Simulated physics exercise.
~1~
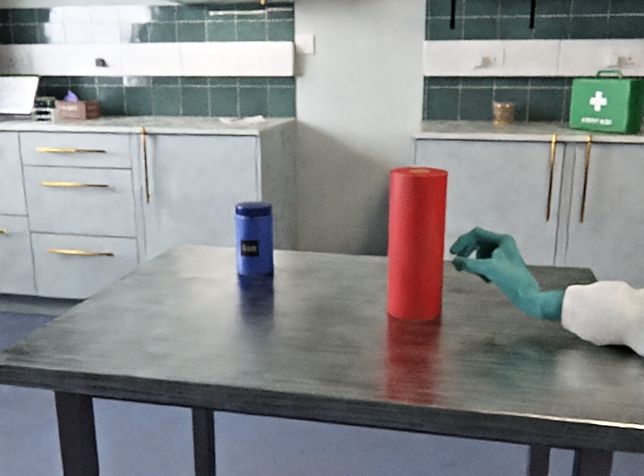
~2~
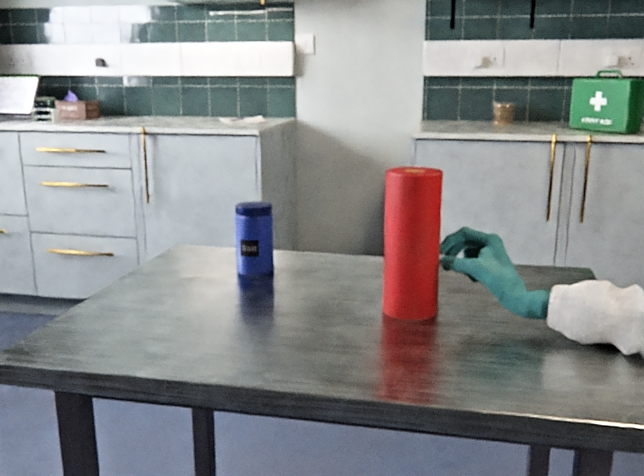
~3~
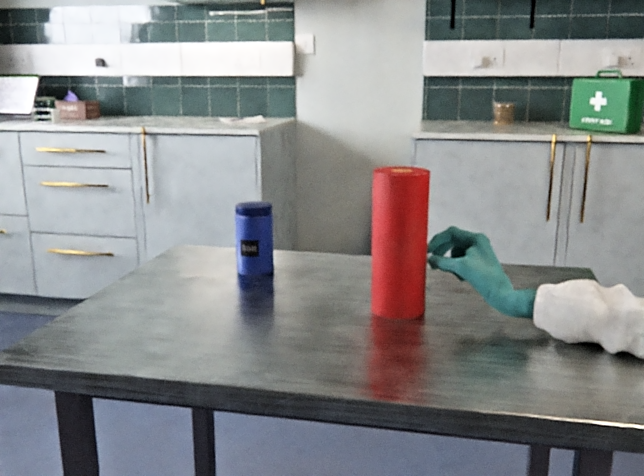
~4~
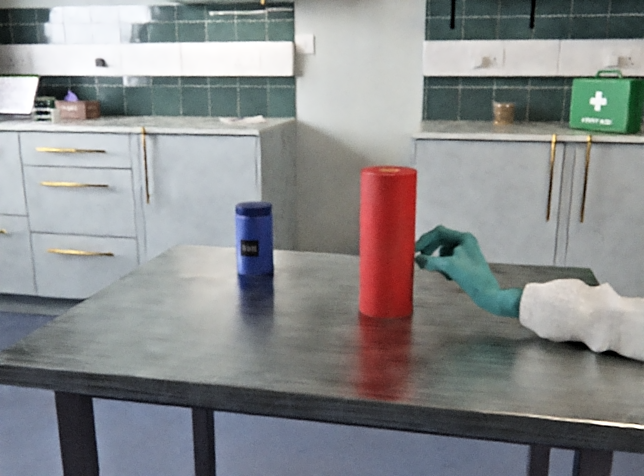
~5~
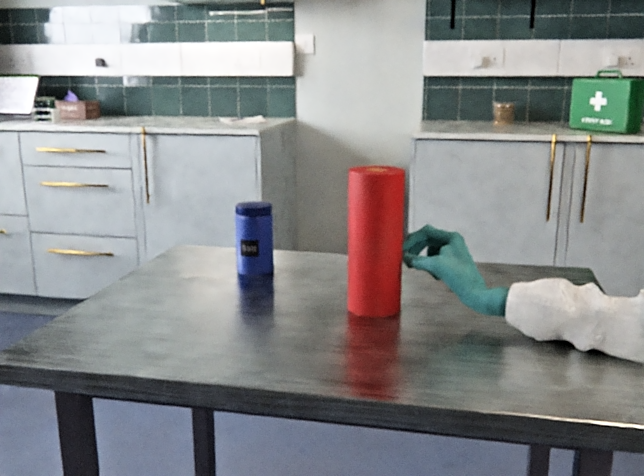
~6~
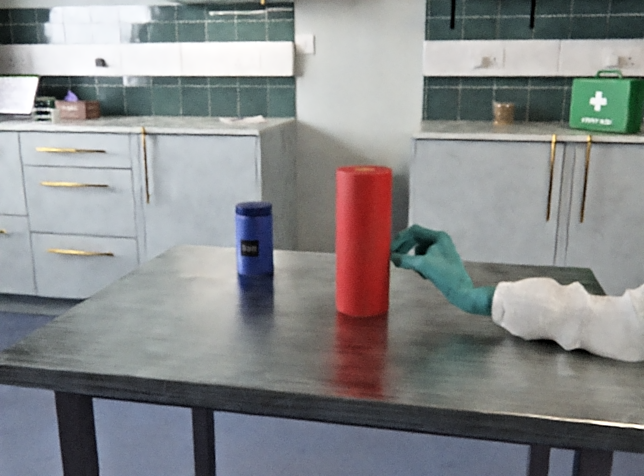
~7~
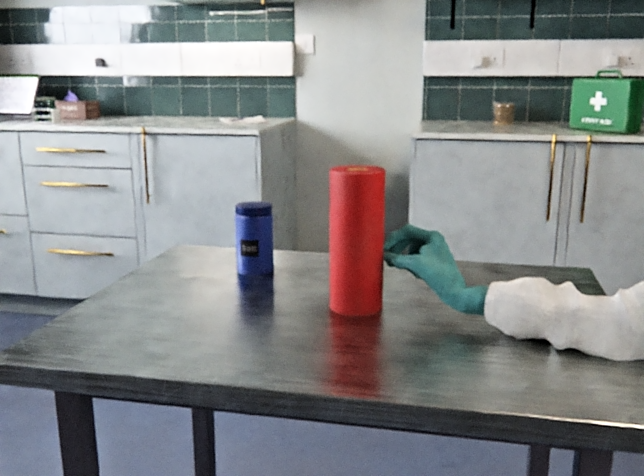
In this clip, a green-gloved hand reaches in from the right and pushes an upright red roll steadily leftward across a dark table toward a blue jar, which stays in place. The roll ends still standing, short of the jar, with the hand beside it.
